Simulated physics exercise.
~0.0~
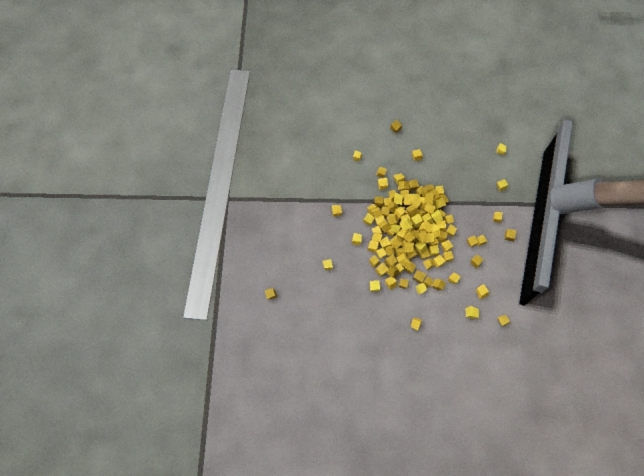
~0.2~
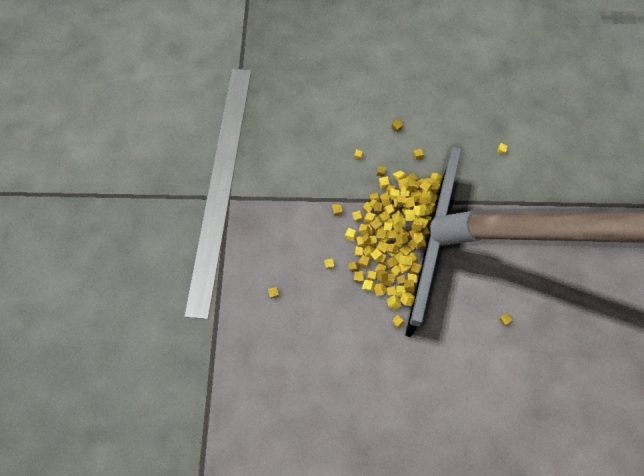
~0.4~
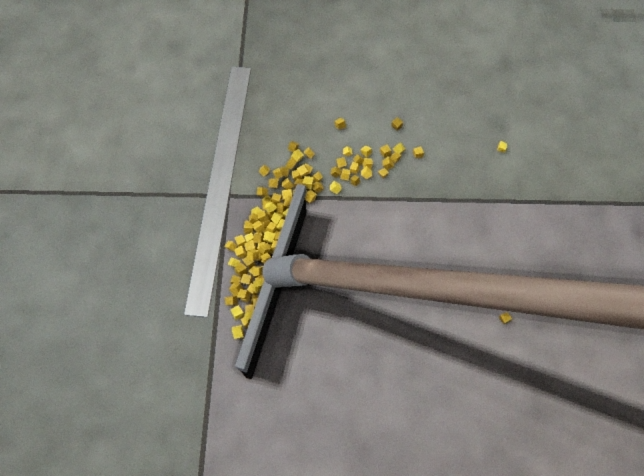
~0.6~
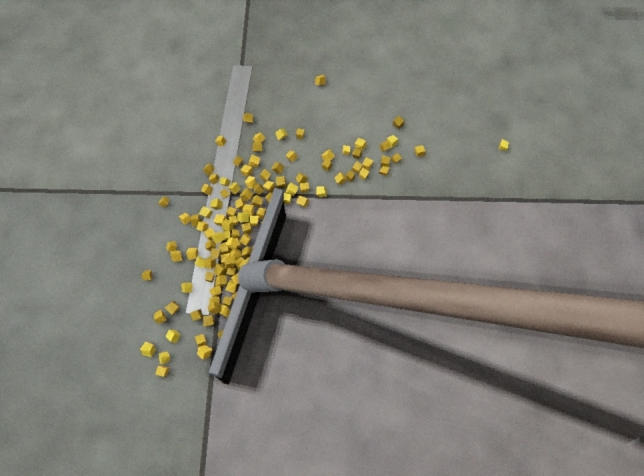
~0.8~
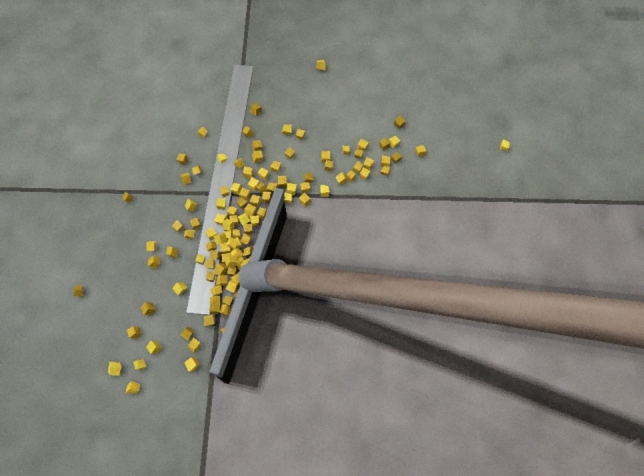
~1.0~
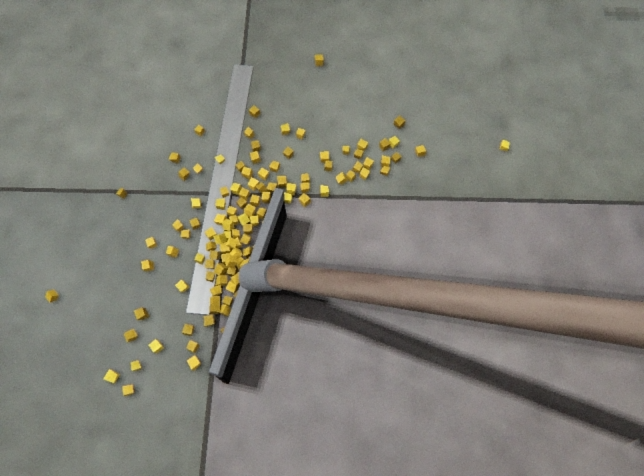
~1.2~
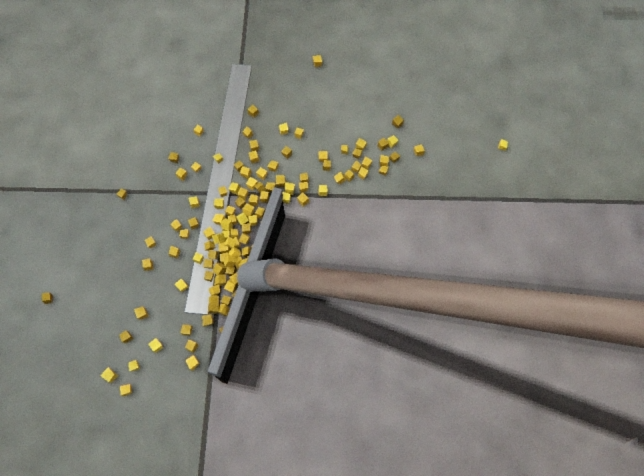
On a floor of large grey tiles, a loose heap of small yellow cubes lies between a pale flat strip on the left and a wooden-handled squeegee on the right. The squeegee slides left into the heap and bunches the cubes along its blade. It keeps pushing toward the strip, while some cubes slip past its upper end and trail behind. Near the strip the blade stops, and cubes spill onto and over it, scattering across the left tiles. The last few roll slightly farther and settle, leaving many cubes packed between blade and strip.
